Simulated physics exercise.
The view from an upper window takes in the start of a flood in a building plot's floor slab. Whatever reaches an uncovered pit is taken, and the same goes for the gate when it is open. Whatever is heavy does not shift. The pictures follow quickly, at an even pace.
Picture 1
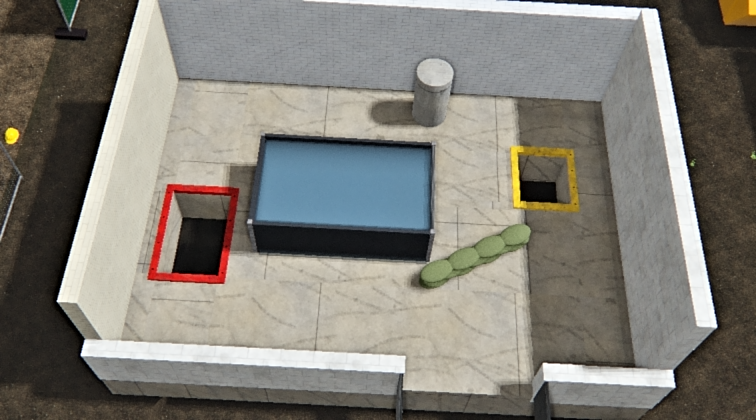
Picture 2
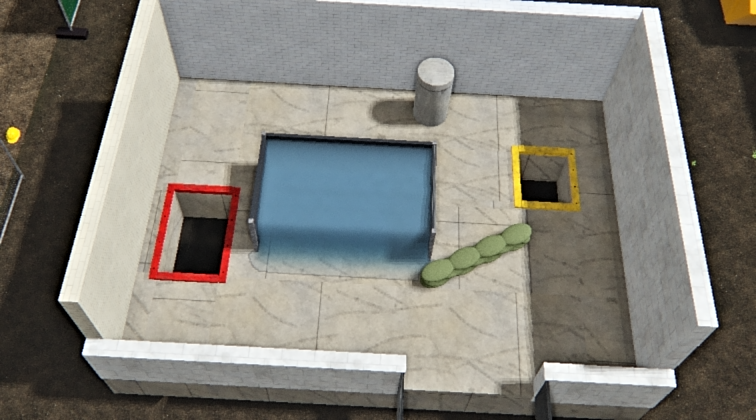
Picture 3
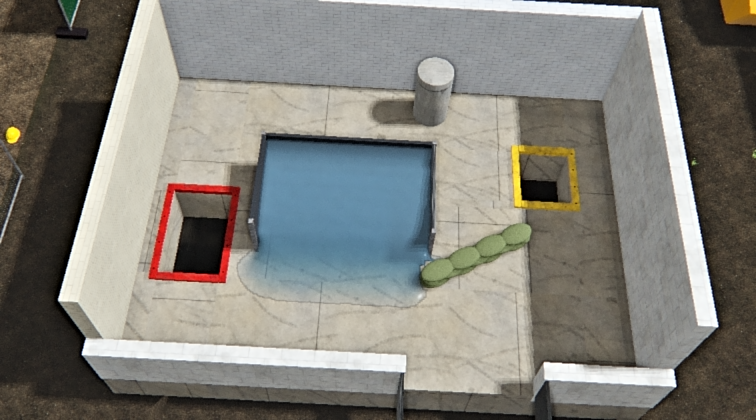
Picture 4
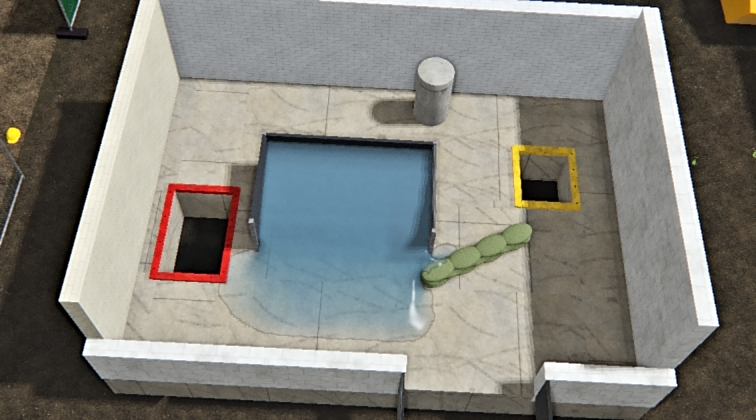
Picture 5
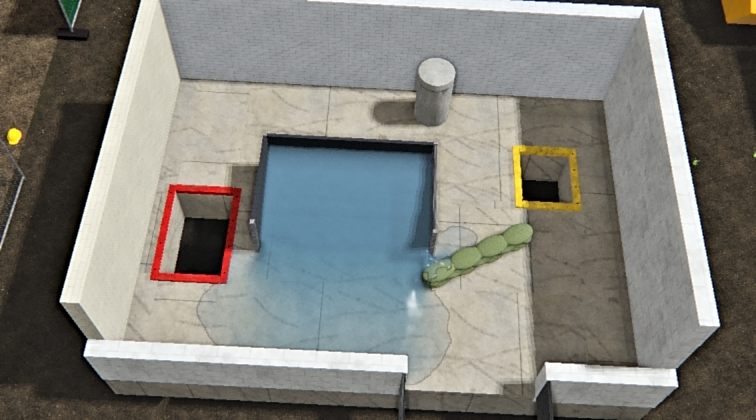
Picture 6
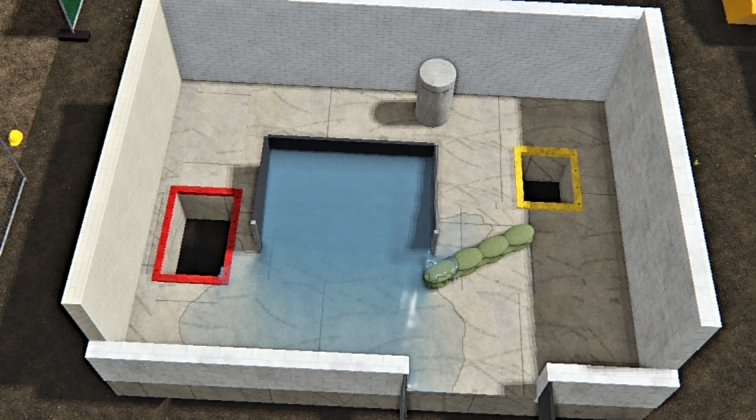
On a walled concrete floor slab with red-edged and yellow-edged holes, the front of a dark tank opened and blue water poured out, spreading toward the near wall and along the green bags.
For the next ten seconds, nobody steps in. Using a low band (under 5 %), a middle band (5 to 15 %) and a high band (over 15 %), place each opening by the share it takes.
The gate is in the high band; the yellow pit is in the low band; the red pit is in the high band.
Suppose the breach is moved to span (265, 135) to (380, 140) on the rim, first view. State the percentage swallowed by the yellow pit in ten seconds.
The yellow pit gets 6 per cent.
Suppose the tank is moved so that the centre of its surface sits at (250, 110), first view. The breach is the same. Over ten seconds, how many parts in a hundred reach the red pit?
I'd put the red pit at 40 % of the whole.
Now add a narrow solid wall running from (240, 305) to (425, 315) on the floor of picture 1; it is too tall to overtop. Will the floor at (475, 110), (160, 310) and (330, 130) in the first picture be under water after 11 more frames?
Going spot by spot: High and dry, then drenched, then high and dry.
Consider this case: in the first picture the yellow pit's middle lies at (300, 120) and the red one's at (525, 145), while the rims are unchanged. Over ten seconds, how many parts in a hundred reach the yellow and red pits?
The yellow pit takes 12 per cent, and the red pit takes 2 per cent.
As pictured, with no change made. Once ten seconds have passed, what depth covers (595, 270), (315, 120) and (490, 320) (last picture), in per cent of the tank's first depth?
Going place by place: 8 %, 4 % and 4 %.
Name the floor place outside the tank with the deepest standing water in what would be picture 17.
I'd point to (134, 360).
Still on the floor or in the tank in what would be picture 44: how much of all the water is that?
Around 64 parts in a hundred.
A moment on, water covers 30 % of the floor; the gate 3 %, the yellow pit 0 %, the red pit 0 %.
Next, water covers 40 % of the floor; the gate 9 %, the yellow pit 0 %, the red pit 0 %.
Then, water covers 60 % of the floor; the gate 14 %, the yellow pit 0 %, the red pit 9 %.
Later, water covers 85 % of the floor; the gate 18 %, the yellow pit 0 %, the red pit 18 %.
In the end, water covers 95 % of the floor; the gate 22 %, the yellow pit 1 %, the red pit 19 %.
